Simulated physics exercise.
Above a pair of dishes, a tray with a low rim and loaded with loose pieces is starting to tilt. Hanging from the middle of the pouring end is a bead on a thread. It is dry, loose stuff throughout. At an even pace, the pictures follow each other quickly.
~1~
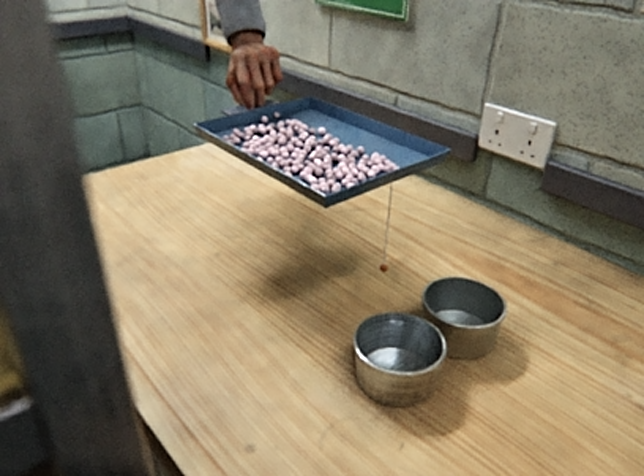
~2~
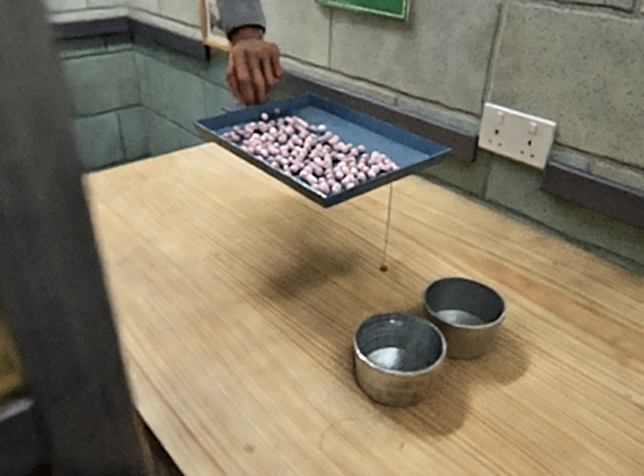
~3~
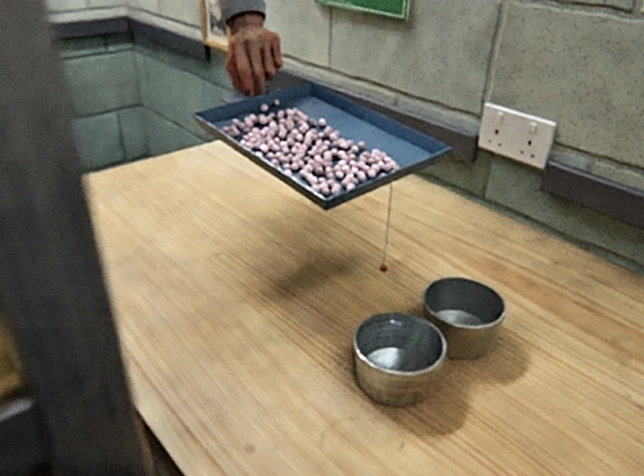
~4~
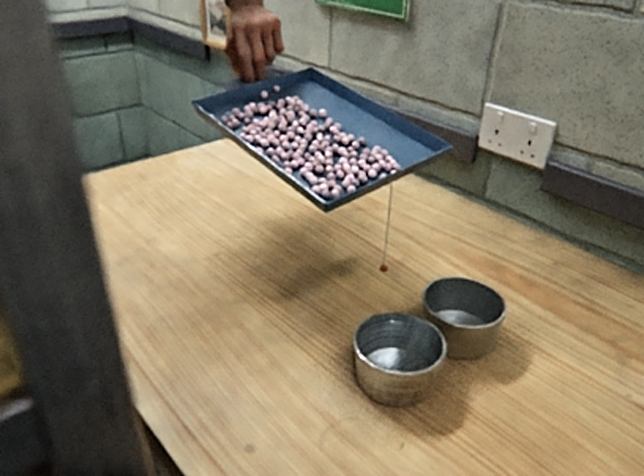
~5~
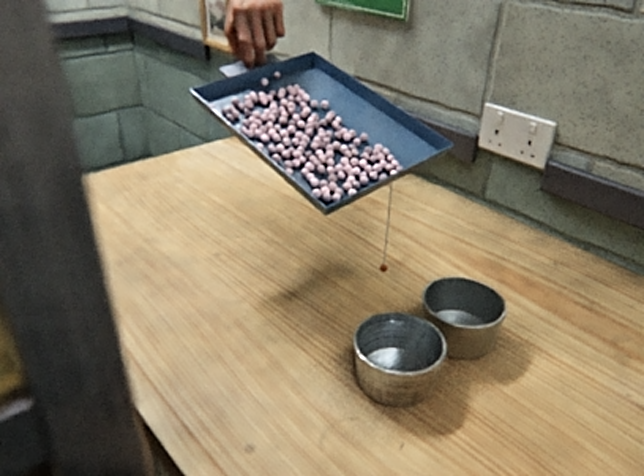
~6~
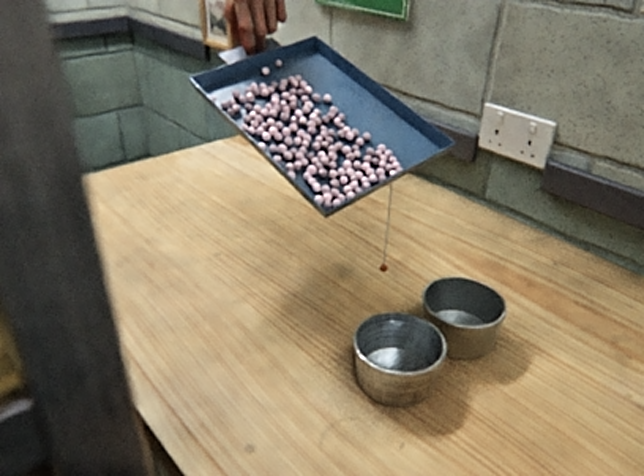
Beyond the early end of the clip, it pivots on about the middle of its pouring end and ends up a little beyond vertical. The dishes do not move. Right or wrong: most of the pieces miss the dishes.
Right.
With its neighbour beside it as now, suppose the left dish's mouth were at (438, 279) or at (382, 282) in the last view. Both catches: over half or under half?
Well, a minority share the first time and a minority share the next.
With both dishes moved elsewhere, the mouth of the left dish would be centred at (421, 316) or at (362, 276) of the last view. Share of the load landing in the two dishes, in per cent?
It comes to near 10 per cent the first time and near 0 per cent the second time.
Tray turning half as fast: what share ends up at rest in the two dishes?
It would be around 0 percent.
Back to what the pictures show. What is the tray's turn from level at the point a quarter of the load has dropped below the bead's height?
It's turned some 70 degrees by then.
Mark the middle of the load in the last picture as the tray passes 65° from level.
(342, 206).
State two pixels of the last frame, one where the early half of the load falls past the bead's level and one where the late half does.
Earlier half at (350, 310), later half at (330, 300).
Soon after the last picture, tray tipped steeply; about two thirds on the tray; a stray few in the left dish; a small part outside both; about a quarter in the air.
A little later, tray tipped past a quarter turn; a stray few on the tray; a small part in the left dish; most outside both; a small part in the air.
Later still, tray tipped past a quarter turn; a small part in the left dish; nearly all outside both.
By the end, tray tipped past a quarter turn; a small part in the left dish; none in the right dish; nearly all outside both.
